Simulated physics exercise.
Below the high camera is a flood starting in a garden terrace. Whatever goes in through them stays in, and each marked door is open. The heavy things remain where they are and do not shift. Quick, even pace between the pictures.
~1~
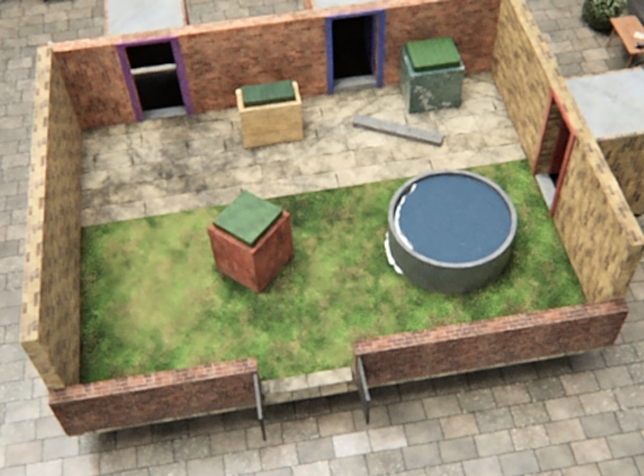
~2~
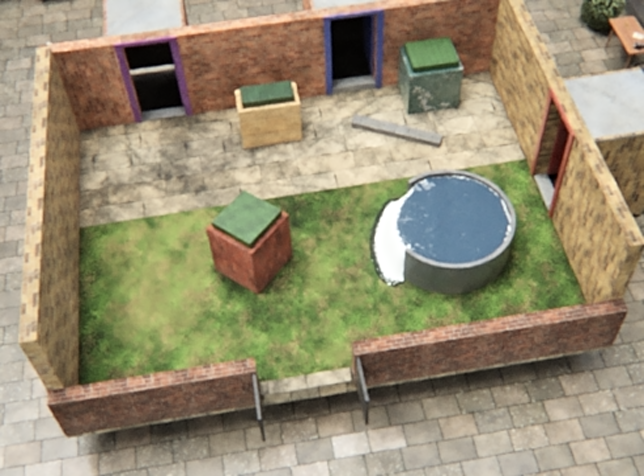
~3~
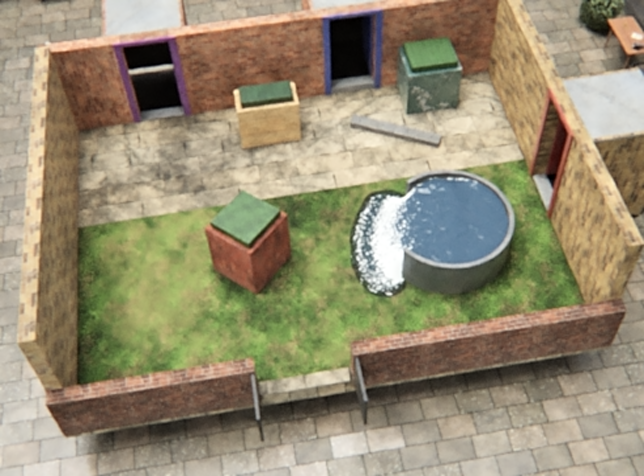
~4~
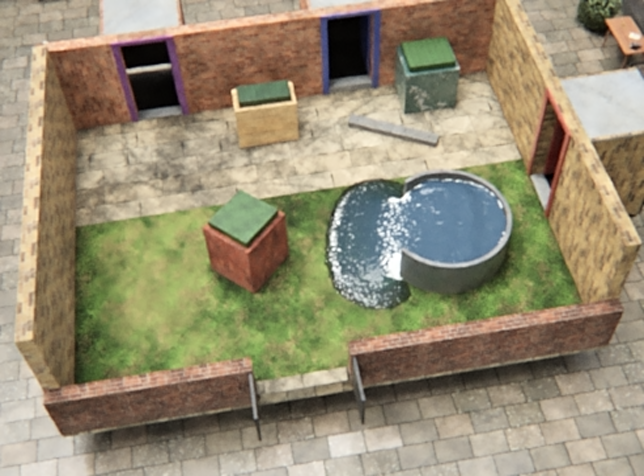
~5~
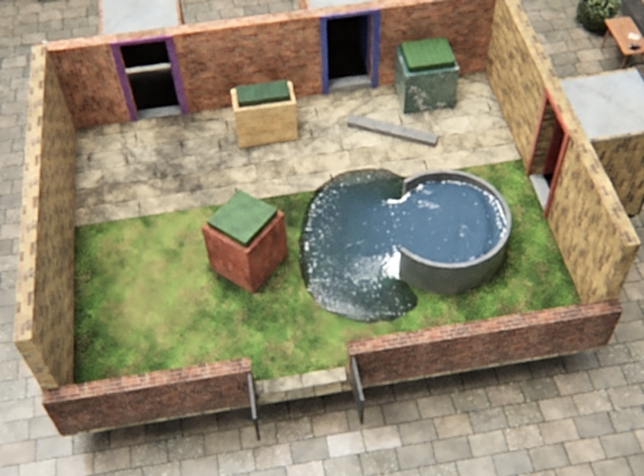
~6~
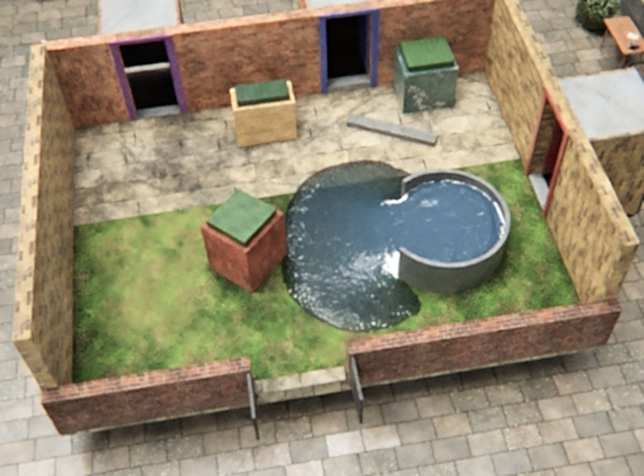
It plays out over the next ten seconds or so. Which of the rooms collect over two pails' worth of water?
The blue door does not top two buckets. The red door does not top two buckets. The purple door tops two buckets.
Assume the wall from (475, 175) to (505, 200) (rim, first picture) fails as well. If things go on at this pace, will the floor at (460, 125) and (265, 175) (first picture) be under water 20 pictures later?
Well, the first place would be submerged and the second one still bare.
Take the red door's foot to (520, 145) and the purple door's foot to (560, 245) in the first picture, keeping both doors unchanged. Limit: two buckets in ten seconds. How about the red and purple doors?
The red door falls short, and the purple door falls short.
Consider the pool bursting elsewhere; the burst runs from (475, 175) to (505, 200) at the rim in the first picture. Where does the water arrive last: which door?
I'd go with the purple-painted one.
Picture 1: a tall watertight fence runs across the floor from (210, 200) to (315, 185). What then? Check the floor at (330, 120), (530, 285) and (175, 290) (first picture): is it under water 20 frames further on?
Reading them off in sequence: Swamped, spared, swamped.
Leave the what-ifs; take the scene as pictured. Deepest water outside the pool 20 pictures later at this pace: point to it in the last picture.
Somewhere around (75, 133).
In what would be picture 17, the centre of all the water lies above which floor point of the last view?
Centre of the water: Near (339, 236).
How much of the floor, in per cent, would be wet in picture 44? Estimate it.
Some 80 per cent.
A moment on, water covers 25 % of the floor; the blue door not reached, the red door not reached, the purple door not reached.
Next, water covers 40 % of the floor; the blue door not reached, the red door not reached, the purple door not reached.
Then, water covers 65 % of the floor; the blue door wet at the sill, nothing in, the red door not reached, the purple door under two buckets in.
Later, water covers 80 % of the floor; the blue door wet at the sill, nothing in, the red door not reached, the purple door over two buckets in.
In the end, water covers 80 % of the floor; the blue door wet at the sill, nothing in, the red door not reached, the purple door over two buckets in.
